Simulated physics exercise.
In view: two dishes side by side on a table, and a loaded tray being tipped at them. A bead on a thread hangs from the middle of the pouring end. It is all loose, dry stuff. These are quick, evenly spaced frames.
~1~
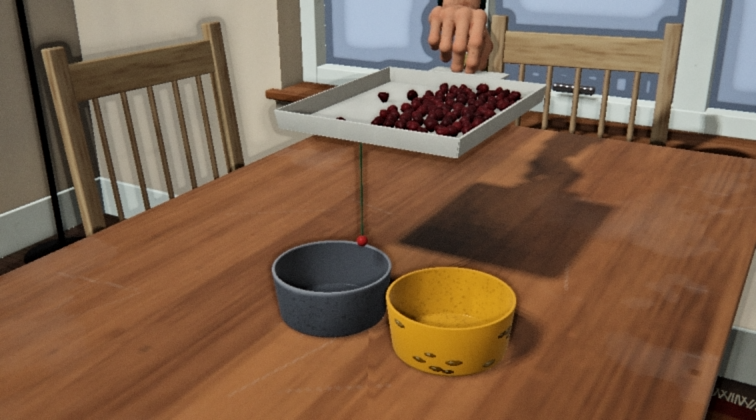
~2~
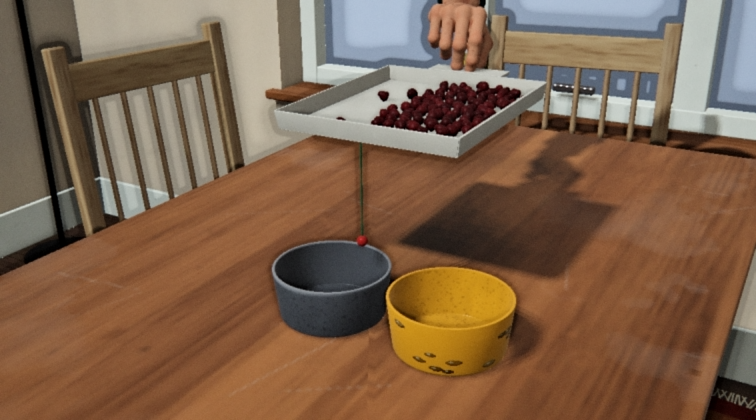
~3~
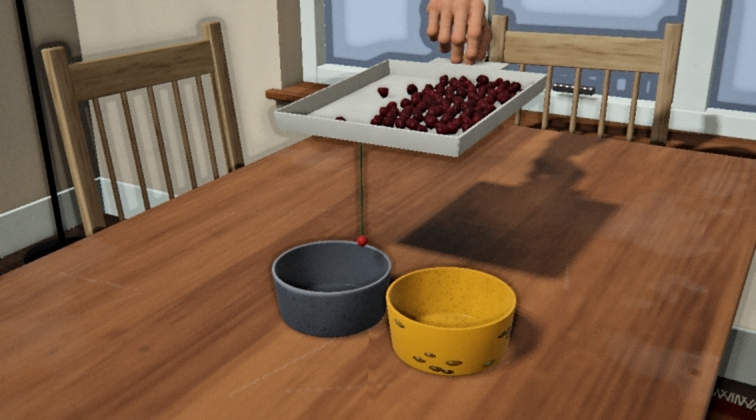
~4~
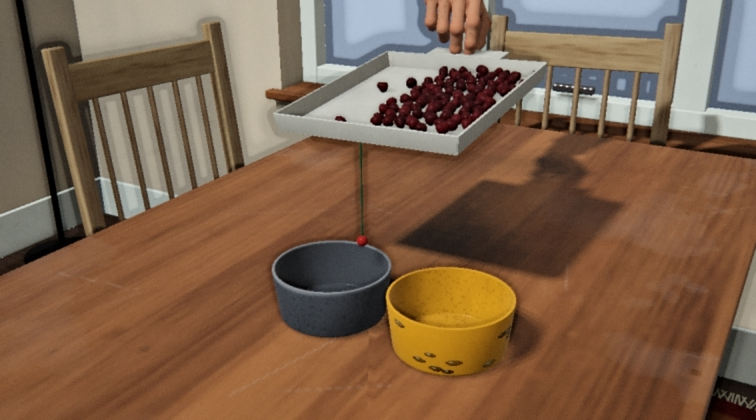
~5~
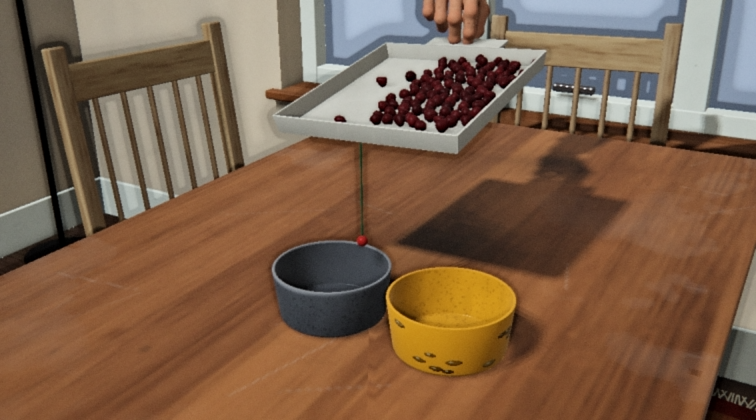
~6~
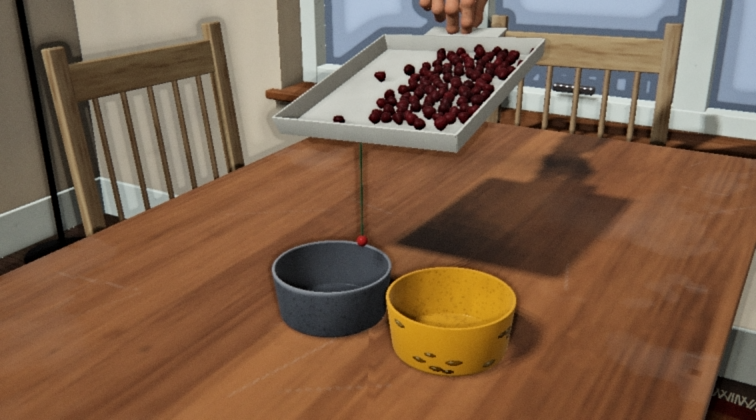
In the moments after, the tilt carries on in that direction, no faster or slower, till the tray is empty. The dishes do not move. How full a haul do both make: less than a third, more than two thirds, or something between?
Together they catch between a third and two thirds.
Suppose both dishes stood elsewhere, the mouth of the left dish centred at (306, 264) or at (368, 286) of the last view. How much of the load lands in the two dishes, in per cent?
First some 70, then 30 per cent.
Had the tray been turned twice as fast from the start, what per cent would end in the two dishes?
Some 50 per cent.
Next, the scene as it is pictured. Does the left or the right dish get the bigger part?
More ends in the dish on the left.
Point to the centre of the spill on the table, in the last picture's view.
Around (222, 325).
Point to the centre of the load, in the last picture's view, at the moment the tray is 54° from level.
At about (361, 99).
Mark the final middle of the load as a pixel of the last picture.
Close to (308, 308).
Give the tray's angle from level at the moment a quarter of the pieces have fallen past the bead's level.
At about 105°.
Soon after the last picture, tray tipped steeply; all on the tray.
A little later, tray tipped right over; all on the tray.
Later still, tray tipped past a quarter turn; about half in the left dish; about half outside both.
At rest, tray tipped past a quarter turn; none in the right dish; about half in the left dish; about half outside both.
